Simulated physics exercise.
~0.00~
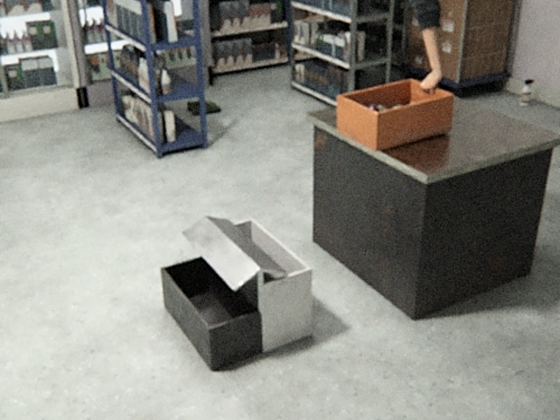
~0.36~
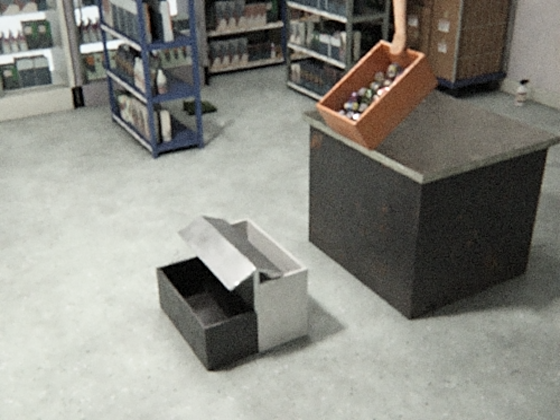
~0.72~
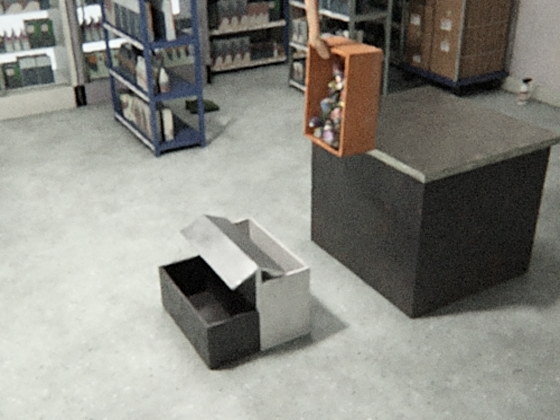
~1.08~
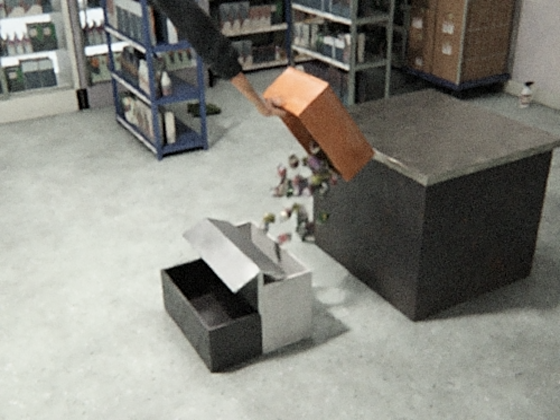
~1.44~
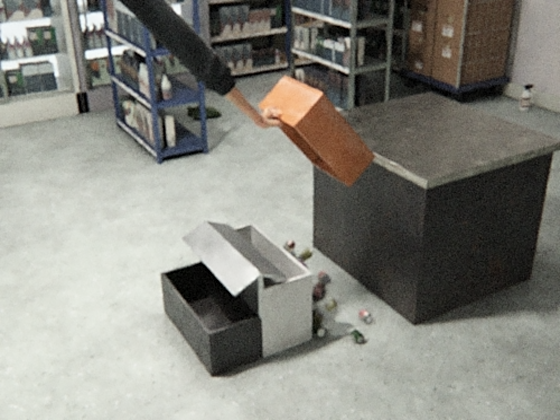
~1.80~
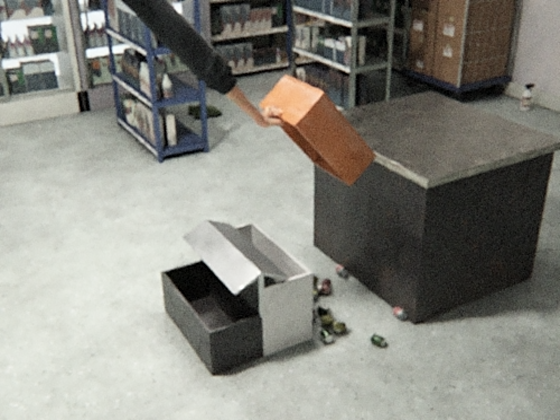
An orange crate of small cans is lifted off a dark bench by a hand, swung left and tipped past upright until the cans tumble out toward a white box beside a black trough, several ending scattered on the floor between box and bench while the crate stays held upturned.
